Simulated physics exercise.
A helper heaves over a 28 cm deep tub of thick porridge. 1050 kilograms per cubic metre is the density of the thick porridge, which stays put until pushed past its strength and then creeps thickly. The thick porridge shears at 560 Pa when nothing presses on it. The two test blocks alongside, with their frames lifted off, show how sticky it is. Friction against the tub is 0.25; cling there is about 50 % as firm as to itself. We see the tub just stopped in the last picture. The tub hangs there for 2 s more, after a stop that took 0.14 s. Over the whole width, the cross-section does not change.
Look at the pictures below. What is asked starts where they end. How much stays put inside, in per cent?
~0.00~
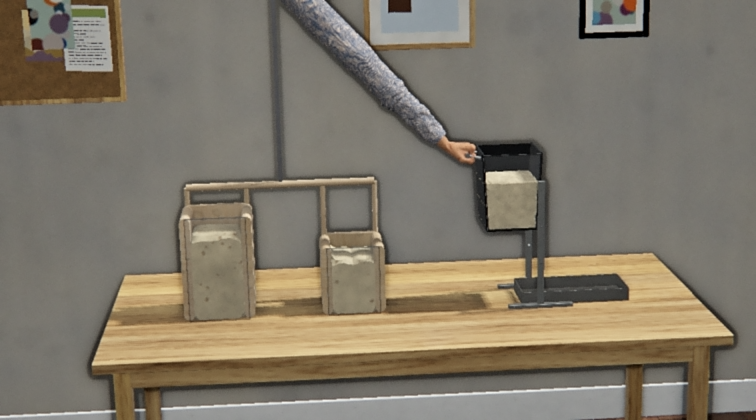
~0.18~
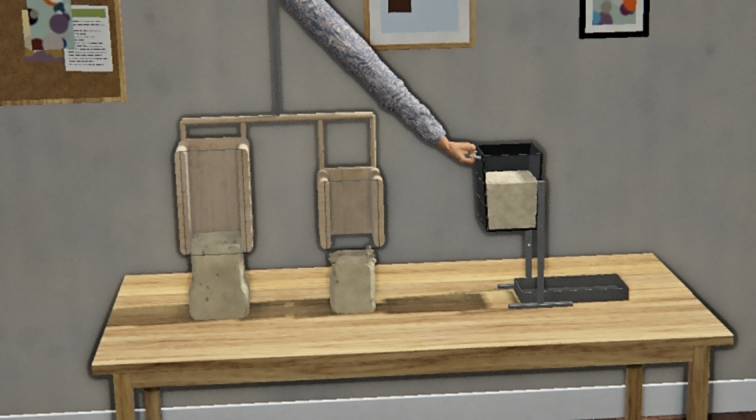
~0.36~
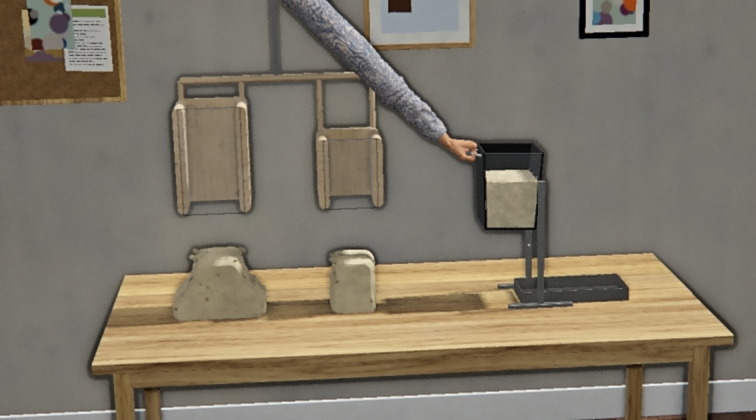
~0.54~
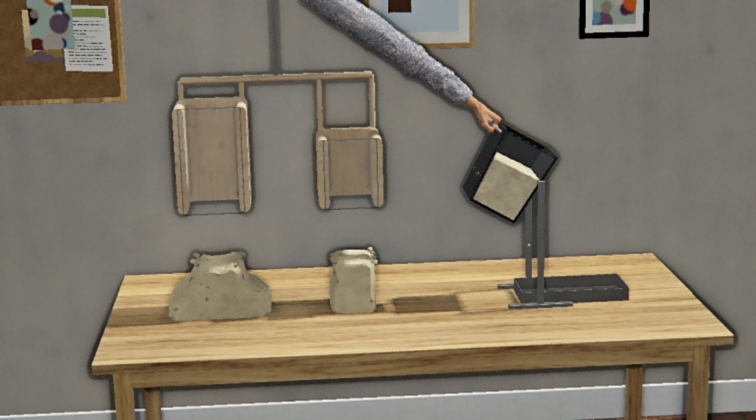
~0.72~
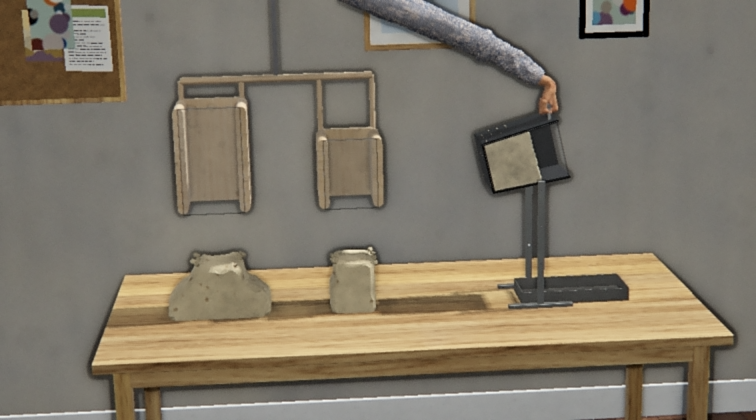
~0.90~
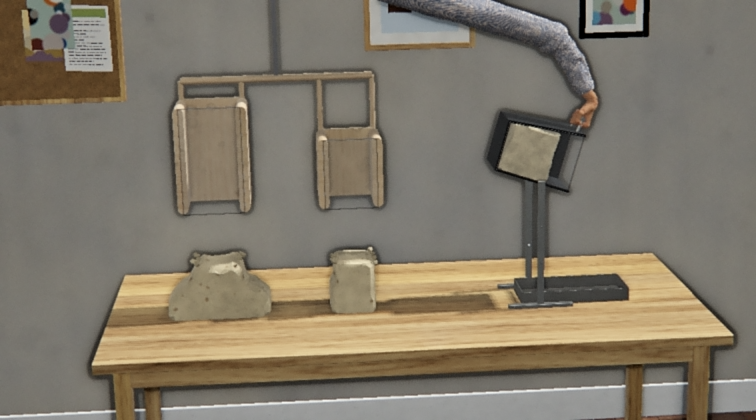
0 %.
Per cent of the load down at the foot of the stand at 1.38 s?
I'd say about 0 per cent of it.
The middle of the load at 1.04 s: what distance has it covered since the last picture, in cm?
Close to 5 centimetres.
By 1.04 s, the tub is at 106 degrees and holds 100 %.
By 1.21 s, the tub is at 106 degrees and holds 84 %.
By 1.38 s, the tub is at 106 degrees and holds 45 %.
By 1.55 s, the tub is at 106 degrees and holds 0 %.
By 2.90 s, at the end, the tub is at 106 degrees and holds 0 %.
